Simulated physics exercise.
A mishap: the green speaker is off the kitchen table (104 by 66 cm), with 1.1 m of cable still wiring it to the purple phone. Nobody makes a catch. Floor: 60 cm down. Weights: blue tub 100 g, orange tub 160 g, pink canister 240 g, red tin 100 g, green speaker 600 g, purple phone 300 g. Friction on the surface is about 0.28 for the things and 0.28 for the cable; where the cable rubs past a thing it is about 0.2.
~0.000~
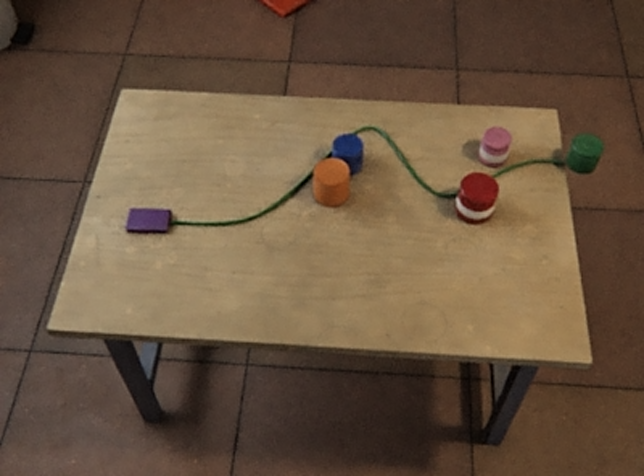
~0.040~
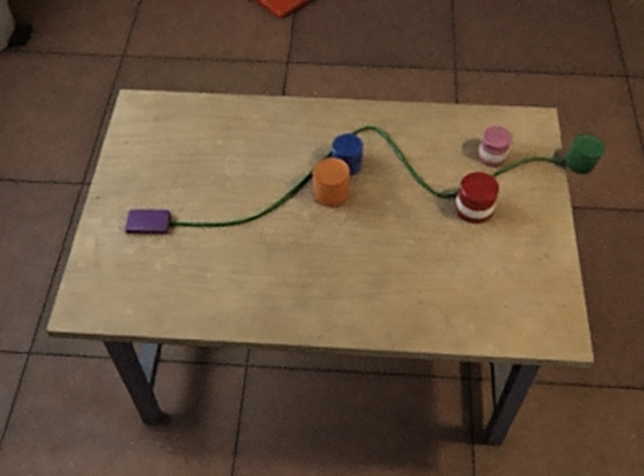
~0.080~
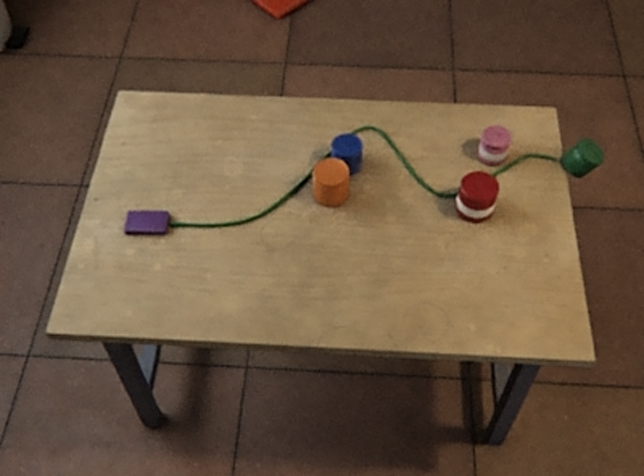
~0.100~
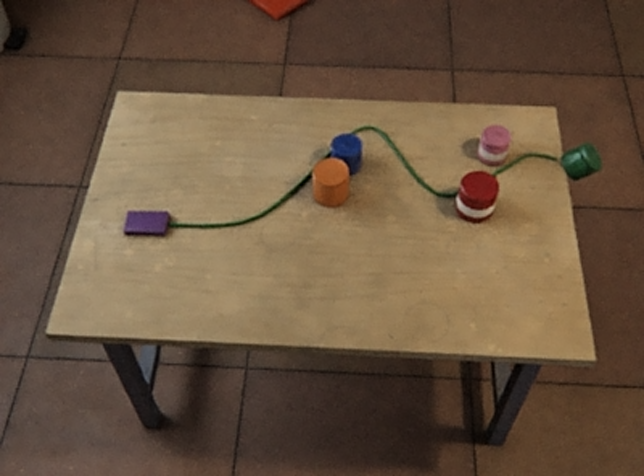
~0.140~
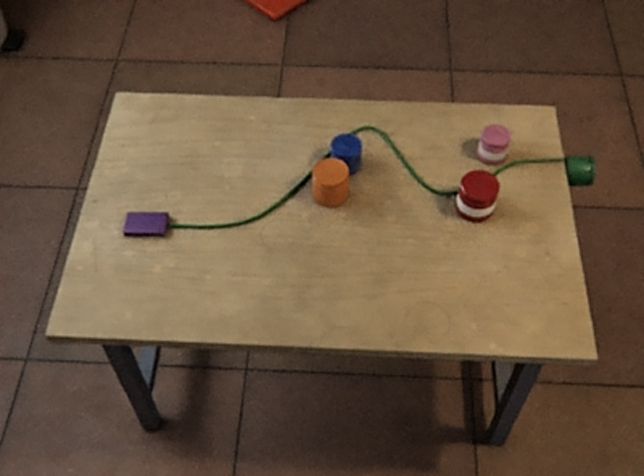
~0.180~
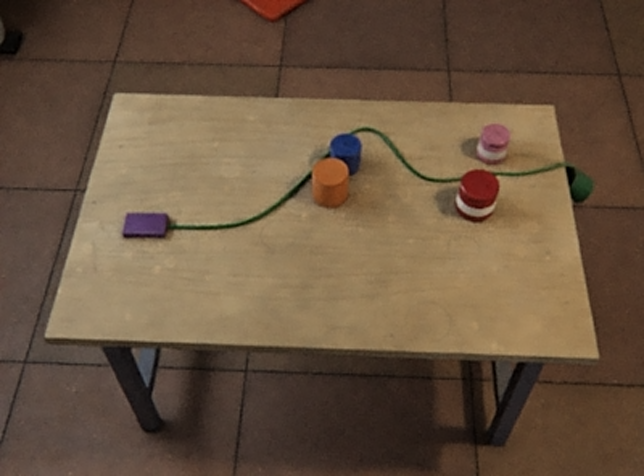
The clip opens on a wooden table where a green cord winds from a flat purple object past blue, orange and red containers to a green cylinder at the right edge. The cylinder tilts and sinks slightly beside the edge, drawing the nearby cord straighter, while the other objects stay put.
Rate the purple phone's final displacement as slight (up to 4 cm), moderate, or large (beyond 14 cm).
Large.
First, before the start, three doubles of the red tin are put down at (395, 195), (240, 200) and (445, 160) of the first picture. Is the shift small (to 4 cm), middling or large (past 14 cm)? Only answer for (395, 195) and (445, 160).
Moderate, then moderate.
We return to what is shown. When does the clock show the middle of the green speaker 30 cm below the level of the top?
0.32 s.
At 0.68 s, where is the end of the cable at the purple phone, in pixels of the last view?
At about pixel (407, 165).
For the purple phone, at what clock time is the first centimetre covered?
For the purple phone, 0.30 seconds.
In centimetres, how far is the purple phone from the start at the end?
Net shift for the purple phone is around 80 cm.
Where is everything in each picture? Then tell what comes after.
In the first frame, purple phone (148, 218); cable runs through (521, 164) (434, 192) (376, 129) (308, 177) (223, 223).
In the second frame, green speaker (588, 145); cable runs through (520, 162) (376, 128) (223, 224).
In the third frame, green speaker (583, 158); cable runs through (518, 161) (375, 128) (223, 225).
In the fourth frame, green speaker (582, 162); cable runs through (518, 160) (375, 128) (223, 225).
In the fifth frame, green speaker (579, 171); cable runs through (521, 162) (374, 128) (222, 226).
In the sixth frame, purple phone (145, 223); cable runs through (545, 169) (445, 180) (374, 130) (306, 178) (222, 226).
By 0.4 s, the cable's tail end at (265, 192); purple phone 21 cm off its start, blue tub 20 cm off its start, orange tub 4 cm off its start.
By 0.7 s, the cable's tail end at (407, 165); purple phone 56 cm off its start, blue tub 39 cm off its start, green speaker over the edge.
By 0.9 s, the cable's tail end at (480, 147); purple phone 75 cm off its start at (472, 129), blue tub 43 cm off its start at (454, 298), green speaker over the edge.
By 1.2 s, the cable's tail end at (481, 146); purple phone 77 cm off its start, blue tub 43 cm off its start, green speaker over the edge.
By 2.4 s, the cable's tail end at (481, 146); purple phone 77 cm off its start at (478, 127), blue tub 43 cm off its start at (454, 298), green speaker over the edge, orange tub 4 cm off its start at (327, 186).
